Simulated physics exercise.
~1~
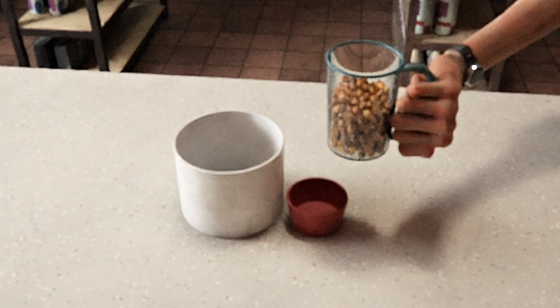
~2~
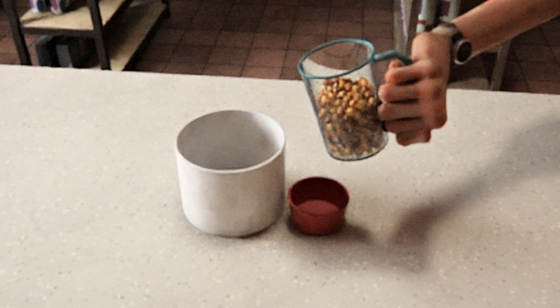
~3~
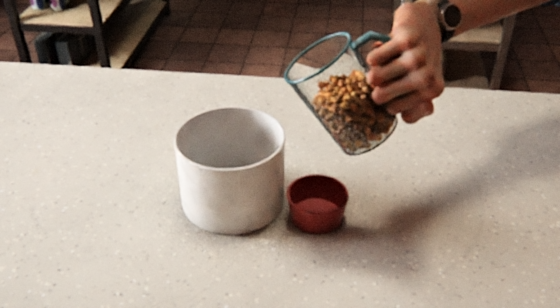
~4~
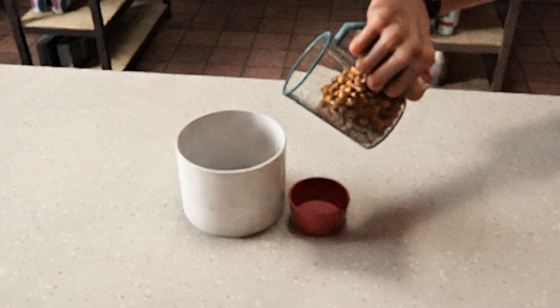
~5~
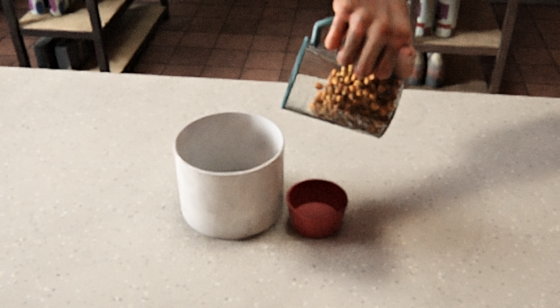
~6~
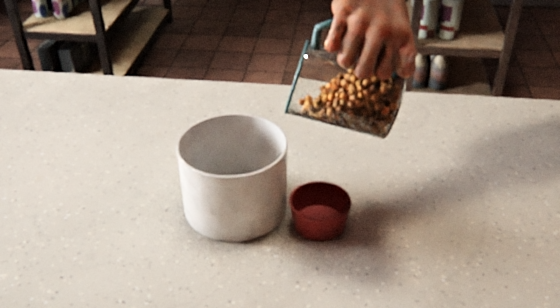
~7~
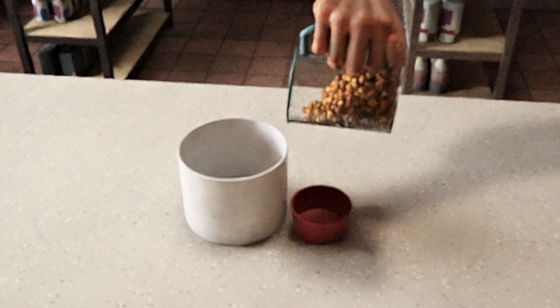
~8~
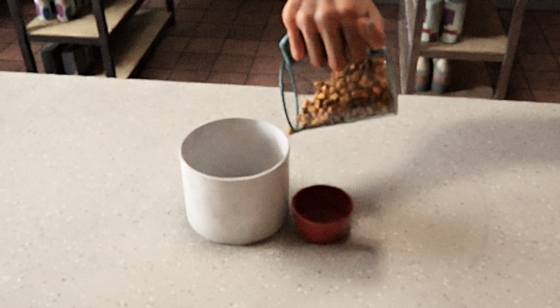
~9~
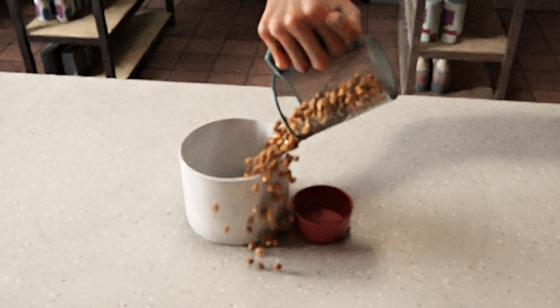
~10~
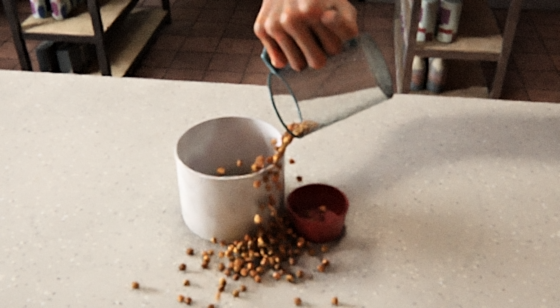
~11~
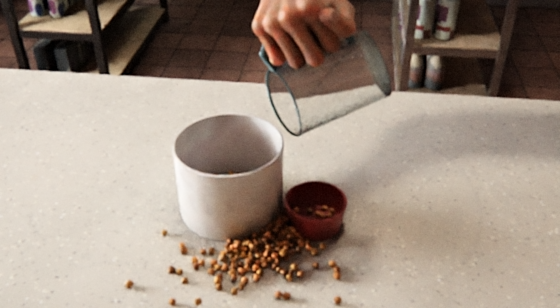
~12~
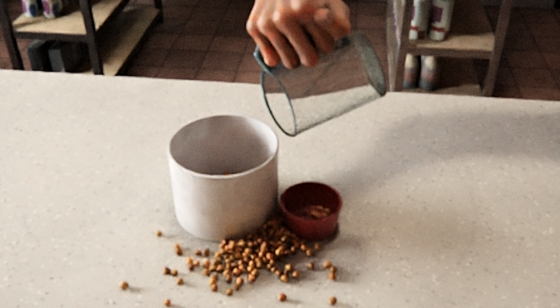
A hand tips a clear cup of roasted chickpeas, spilling them into a white pot, a red dish and across the counter.
